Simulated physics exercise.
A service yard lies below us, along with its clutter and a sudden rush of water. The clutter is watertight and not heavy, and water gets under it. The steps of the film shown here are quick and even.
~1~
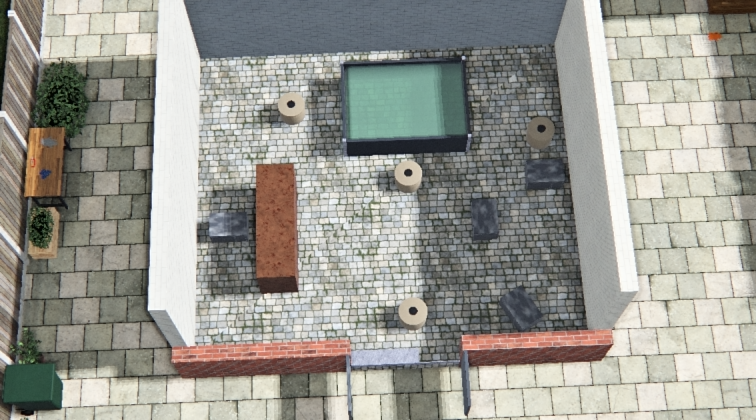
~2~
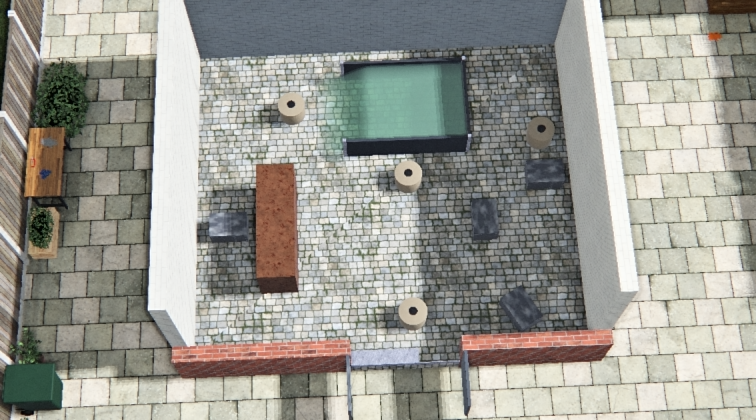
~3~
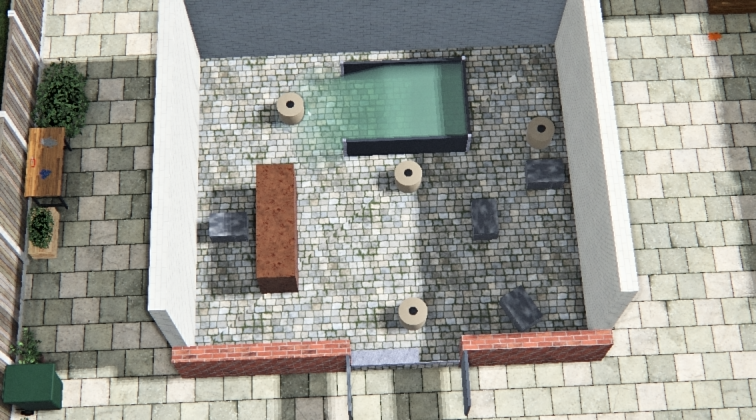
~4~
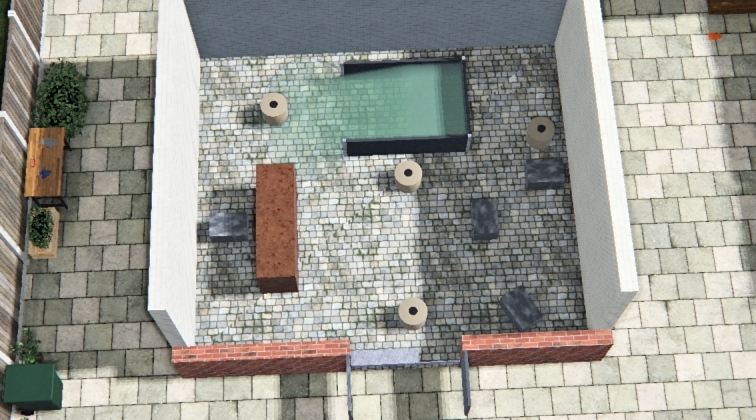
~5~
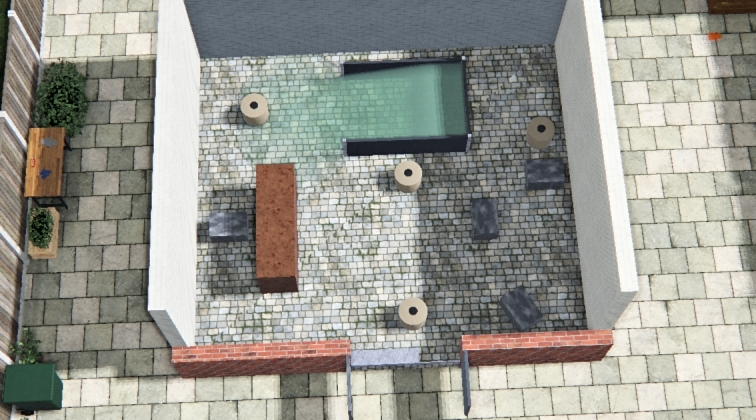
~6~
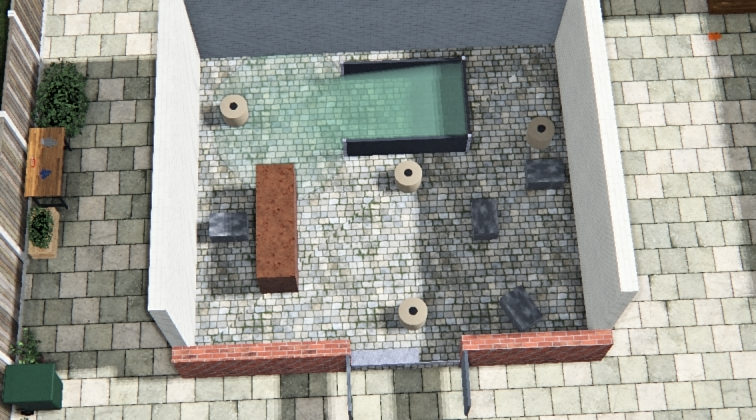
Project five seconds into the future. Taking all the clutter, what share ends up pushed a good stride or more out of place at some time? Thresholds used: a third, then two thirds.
My call: Not even a third.
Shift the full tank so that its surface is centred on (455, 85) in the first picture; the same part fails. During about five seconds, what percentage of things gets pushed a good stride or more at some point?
Estimate: Around 20 per cent of them.
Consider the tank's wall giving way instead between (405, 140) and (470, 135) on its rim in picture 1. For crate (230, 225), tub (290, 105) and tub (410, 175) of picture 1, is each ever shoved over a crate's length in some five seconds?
Each in turn, never travels that far, never travels that far, ends up that far off.
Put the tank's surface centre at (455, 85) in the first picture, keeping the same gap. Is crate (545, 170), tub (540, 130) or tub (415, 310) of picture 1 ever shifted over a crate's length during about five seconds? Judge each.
In order: Remained close by, remained close by, remained close by.
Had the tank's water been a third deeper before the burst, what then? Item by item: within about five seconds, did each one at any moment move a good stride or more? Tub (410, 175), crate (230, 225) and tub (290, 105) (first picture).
First: Falls short; second: Goes past it; third: Goes past it.
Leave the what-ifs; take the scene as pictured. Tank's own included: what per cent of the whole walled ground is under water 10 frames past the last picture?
I'd say around 35 in a hundred.
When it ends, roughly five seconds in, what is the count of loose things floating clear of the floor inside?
Count: 2.
A moment on, 1 of 8 are well off their spots; 1 afloat.
Next, 1 of 8 are well off their spots; 1 afloat.
Later, 2 of 8 are well off their spots; 1 afloat.
In the end, 2 of 8 are well off their spots, and 2 have been at some point; 2 afloat.
